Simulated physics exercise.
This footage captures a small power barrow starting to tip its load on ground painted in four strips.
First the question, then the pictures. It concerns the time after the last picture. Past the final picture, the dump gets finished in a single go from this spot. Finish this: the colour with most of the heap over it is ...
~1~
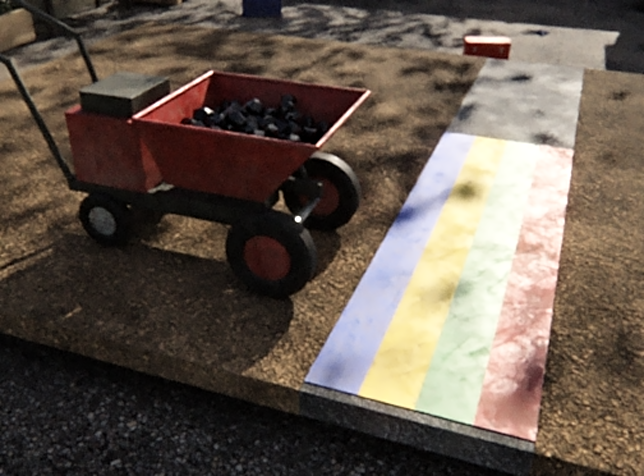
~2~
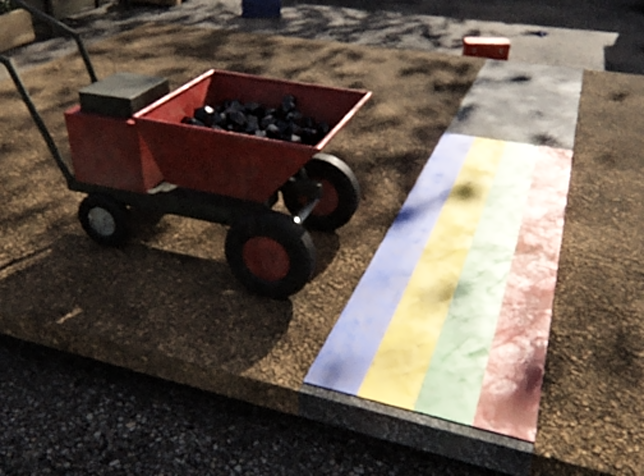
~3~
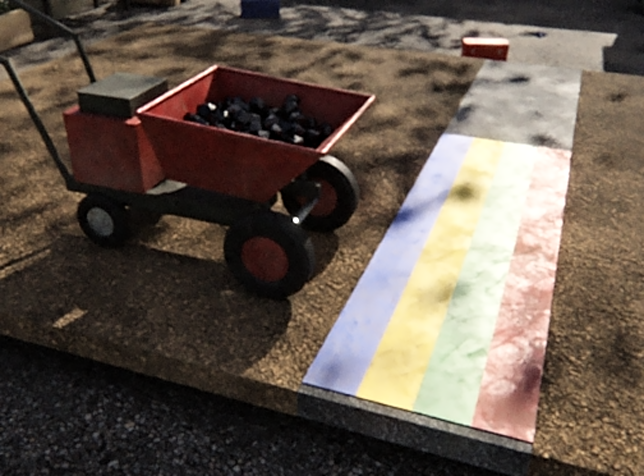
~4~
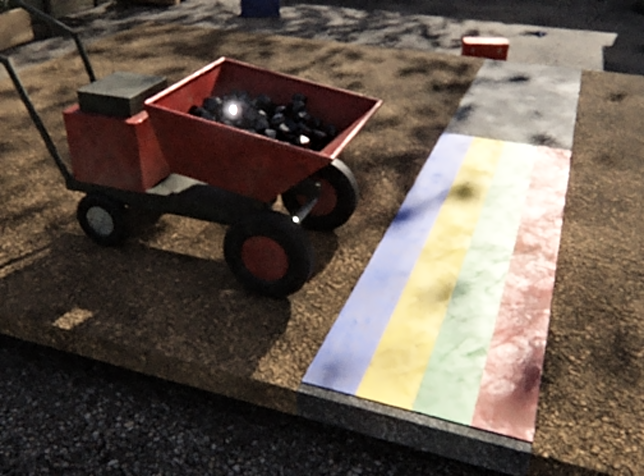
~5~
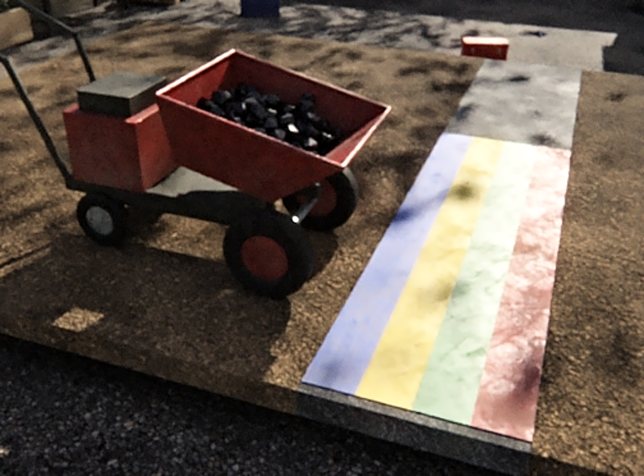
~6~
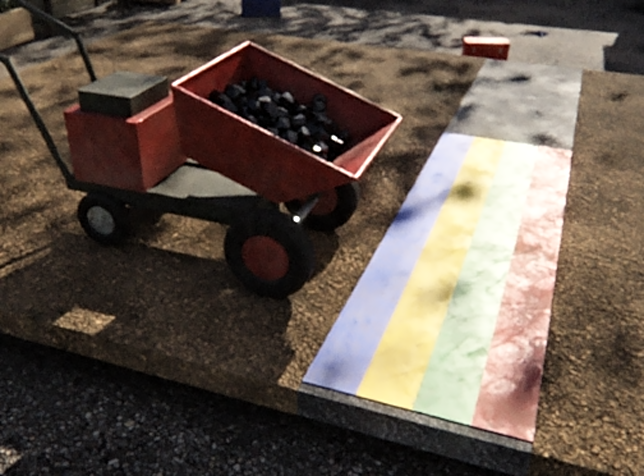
... Yellow.
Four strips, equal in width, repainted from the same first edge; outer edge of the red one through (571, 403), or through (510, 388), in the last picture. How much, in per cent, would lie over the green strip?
Roughly 20 per cent, then roughly 30 per cent.
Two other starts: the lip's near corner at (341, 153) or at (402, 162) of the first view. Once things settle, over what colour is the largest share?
First: The green strip; second: That red strip.
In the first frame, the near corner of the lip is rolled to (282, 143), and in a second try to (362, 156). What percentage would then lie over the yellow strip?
You'd get 30 in a hundred the first time and 0 in a hundred the second.
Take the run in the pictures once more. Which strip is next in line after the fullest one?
That would be the green strip, in second.
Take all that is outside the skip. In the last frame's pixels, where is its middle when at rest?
Roughly pixel (453, 286).
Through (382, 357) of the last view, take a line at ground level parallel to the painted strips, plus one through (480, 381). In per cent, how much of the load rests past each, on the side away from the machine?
Around 70 per cent for the first, and 10 per cent for the second.
Soon after the last picture, skip tipped steeply; all in the skip.
A little later, skip tipped right over; most in the skip; a small part over the yellow strip; a stray few over the green strip.
Later still, skip tipped right over; about a third in the skip; about a third over the yellow strip; about a quarter over the green strip; a small part over the red strip; a stray few off the paint.
At rest, skip tipped right over; about a quarter in the skip; a stray few over the blue strip; about a third over the yellow strip; about a quarter over the green strip; a small part over the red strip; a stray few off the paint.
